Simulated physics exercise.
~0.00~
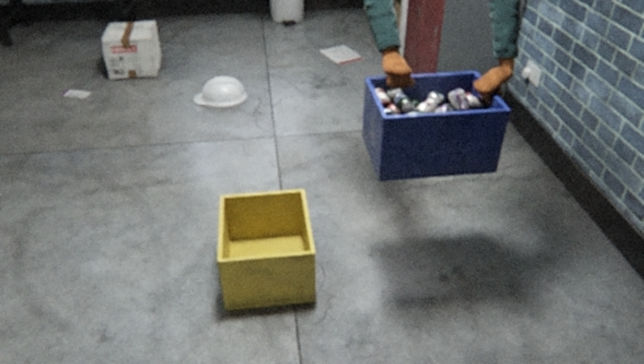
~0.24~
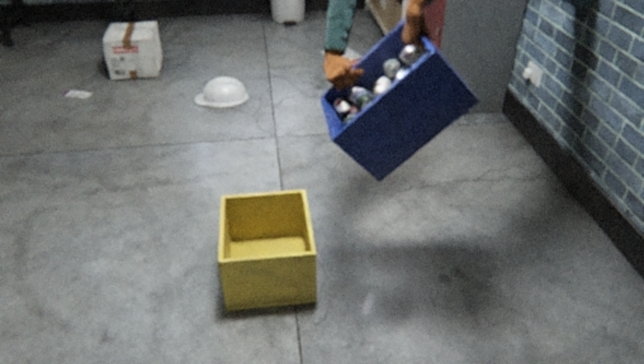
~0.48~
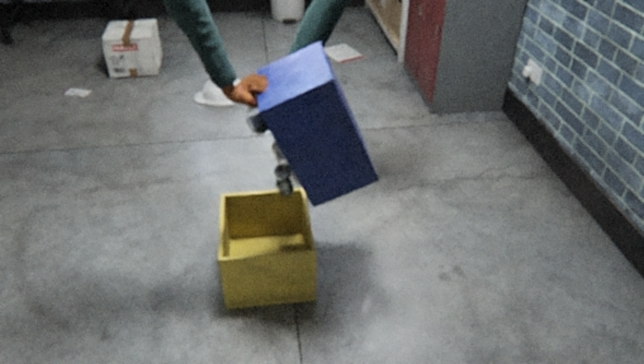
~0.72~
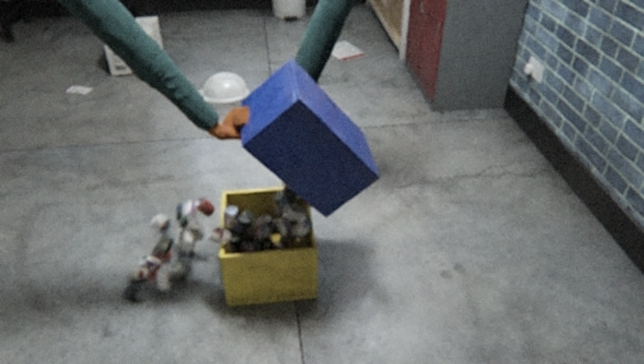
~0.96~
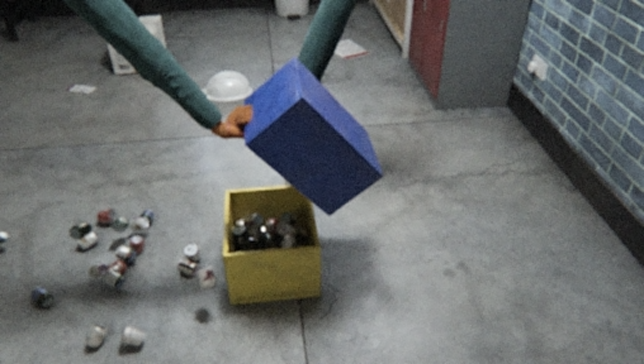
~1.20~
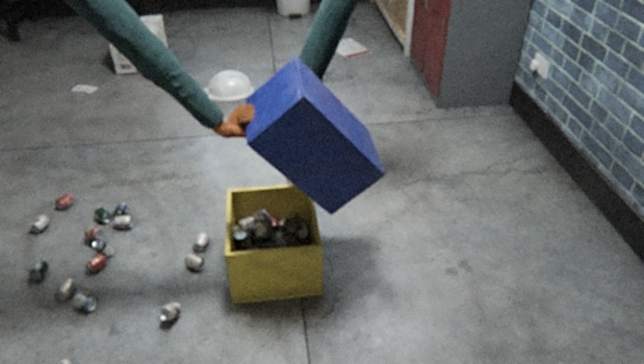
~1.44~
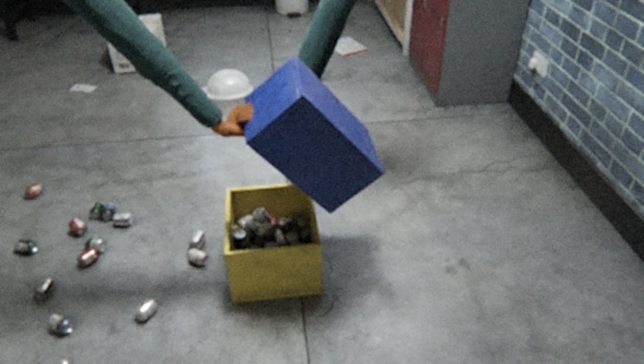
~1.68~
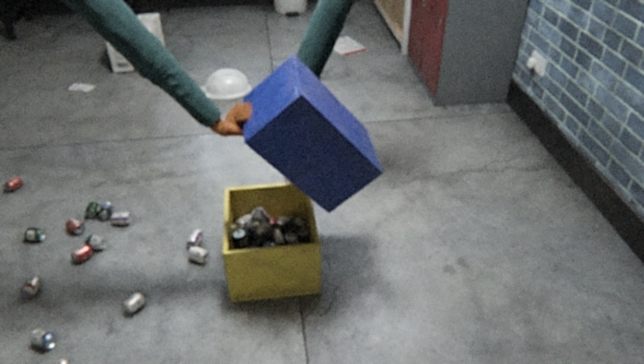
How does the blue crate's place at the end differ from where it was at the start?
At the start the blue crate is held up to the right of the yellow tub, near the brick wall. By the end it is further left, tipped over just above the tub.
